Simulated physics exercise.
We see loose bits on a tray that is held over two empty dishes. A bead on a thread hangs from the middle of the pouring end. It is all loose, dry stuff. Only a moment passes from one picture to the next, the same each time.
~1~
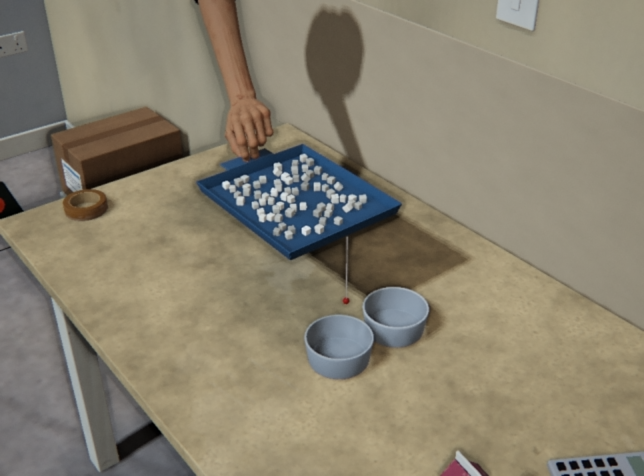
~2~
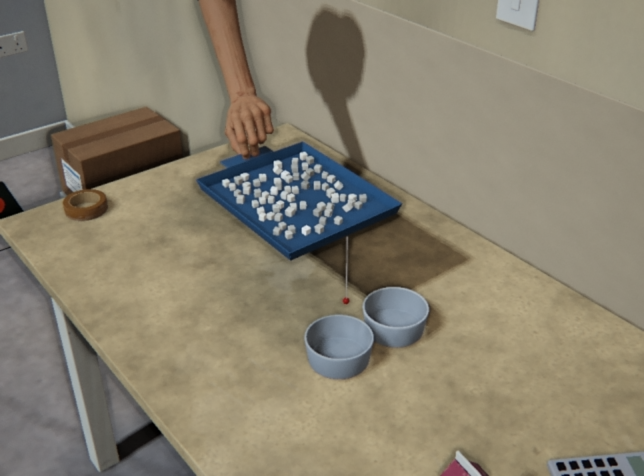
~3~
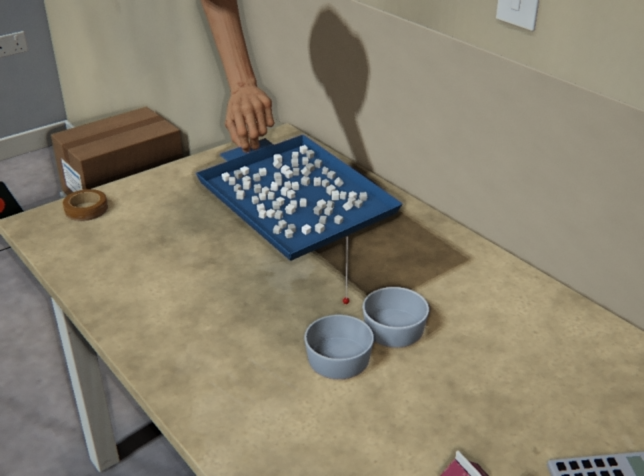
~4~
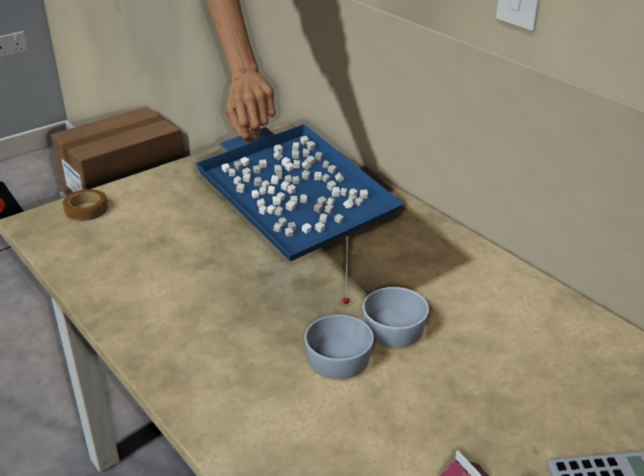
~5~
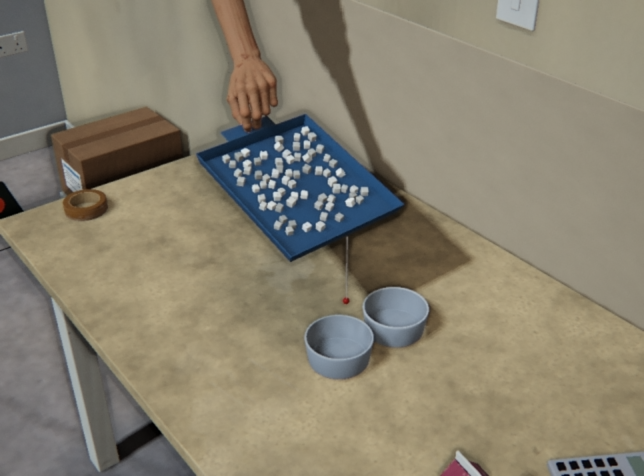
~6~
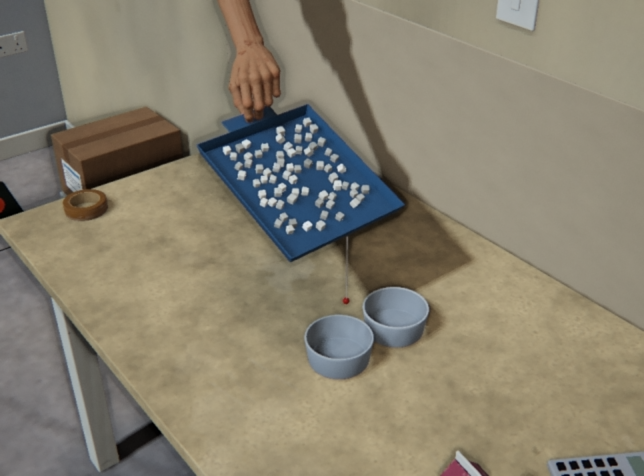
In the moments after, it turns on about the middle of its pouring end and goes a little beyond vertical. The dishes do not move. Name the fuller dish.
More goes to the left-hand dish.
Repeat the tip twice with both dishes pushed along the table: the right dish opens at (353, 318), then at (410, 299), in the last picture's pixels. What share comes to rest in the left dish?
Near 20 % and 50 %.
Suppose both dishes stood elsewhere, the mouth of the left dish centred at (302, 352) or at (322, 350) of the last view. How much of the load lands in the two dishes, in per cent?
In turn 70 and 80 in a hundred.
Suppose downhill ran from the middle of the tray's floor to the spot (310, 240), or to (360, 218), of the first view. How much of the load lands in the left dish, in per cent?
Near 40 % and 0 %.
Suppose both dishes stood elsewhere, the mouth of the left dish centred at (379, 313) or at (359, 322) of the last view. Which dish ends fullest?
The first try: Left. The second: The left-hand dish.
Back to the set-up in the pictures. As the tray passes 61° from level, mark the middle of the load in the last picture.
At about (336, 227).
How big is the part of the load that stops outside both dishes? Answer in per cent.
Roughly 20 in a hundred.
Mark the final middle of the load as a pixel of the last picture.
Roughly at (346, 356).
Shortly afterwards, tray tipped steeply; all but a few on the tray; only a few in the air.
Next, tray tipped right over; the bulk on the tray; only a few in the left dish; a little in the right dish; a little outside both; a little in the air.
Some moments later, tray tipped past a quarter turn; near half in the left dish; near a quarter in the right dish; near a quarter outside both.
In the end, tray tipped past a quarter turn; near half in the left dish; near a quarter in the right dish; near a quarter outside both.
